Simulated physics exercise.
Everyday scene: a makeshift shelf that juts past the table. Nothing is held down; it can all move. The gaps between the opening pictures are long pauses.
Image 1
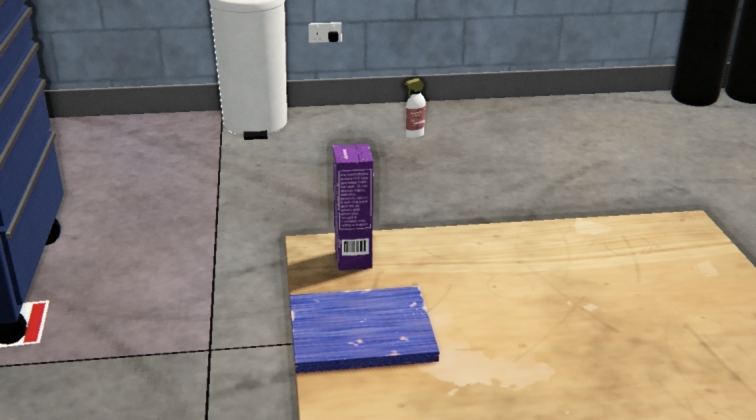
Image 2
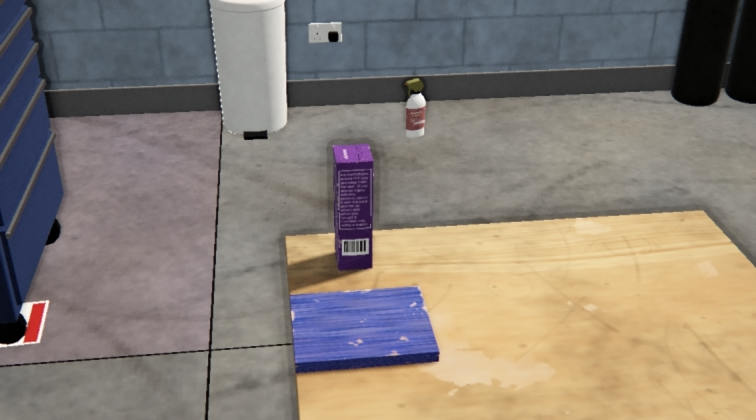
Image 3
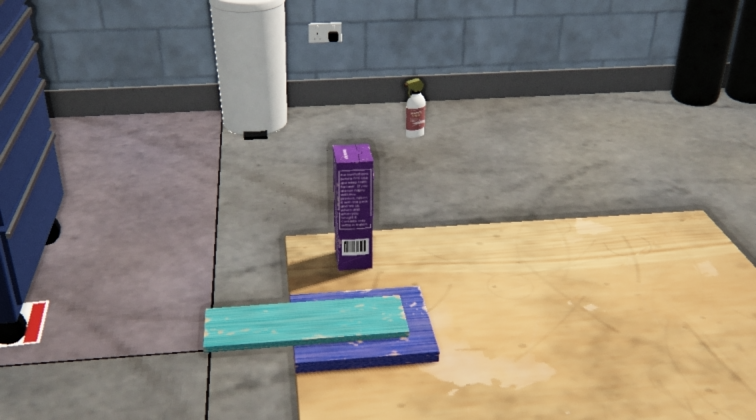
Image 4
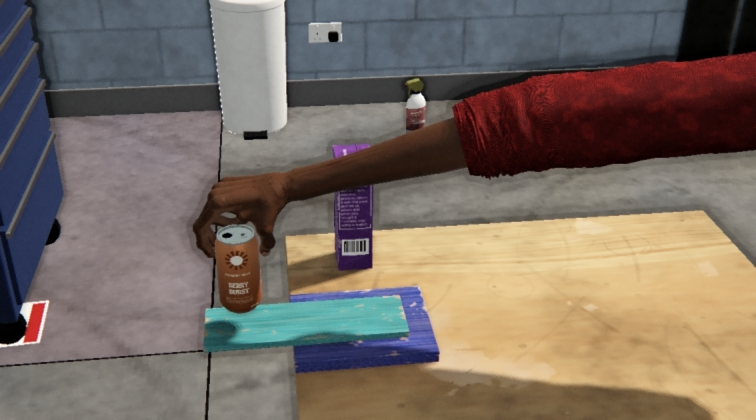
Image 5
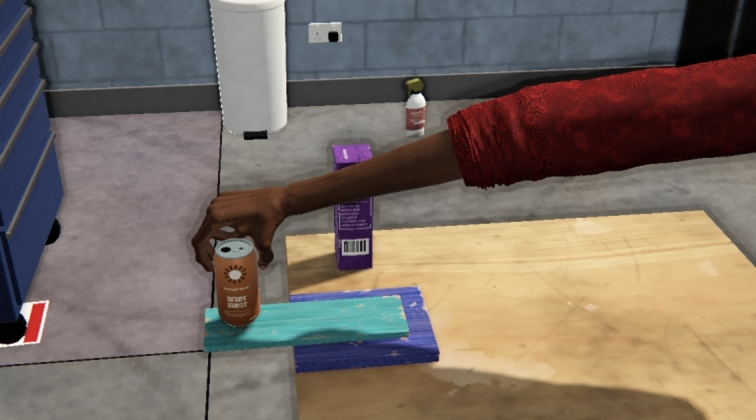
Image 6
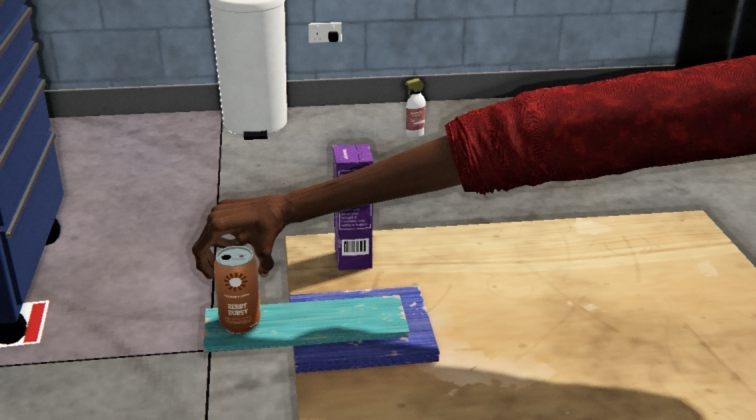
A blue slab lay beside a purple carton on a wooden surface, then a turquoise plank appeared across it, jutting left, and a red-sleeved arm lowered an orange can onto the plank's left end.
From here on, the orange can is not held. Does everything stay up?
Yeah, that one doesn't stay on the table.
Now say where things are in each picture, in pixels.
The last thing is not in view yet; blue slab (361, 327), in the first frame.
The last thing is not in view yet; purple carton (353, 208), in the second frame.
The last thing is not in view yet; turquoise plank (306, 323), in the third frame.
On its way; orange can (239, 270); blue slab (361, 327), in the fourth frame.
On its way; orange can (237, 284); purple carton (353, 208), in the fifth frame.
Set down, still held; orange can (238, 291); turquoise plank (306, 323), in the sixth frame.
Then, 0.50 s past the last view, orange can and turquoise plank now down on the floor or falling.
Then, 0.80 s past the last view, things are still on the move.
Finally, down on the floor or falling, orange can and turquoise plank; the other 2 still in place. The plank comes down.
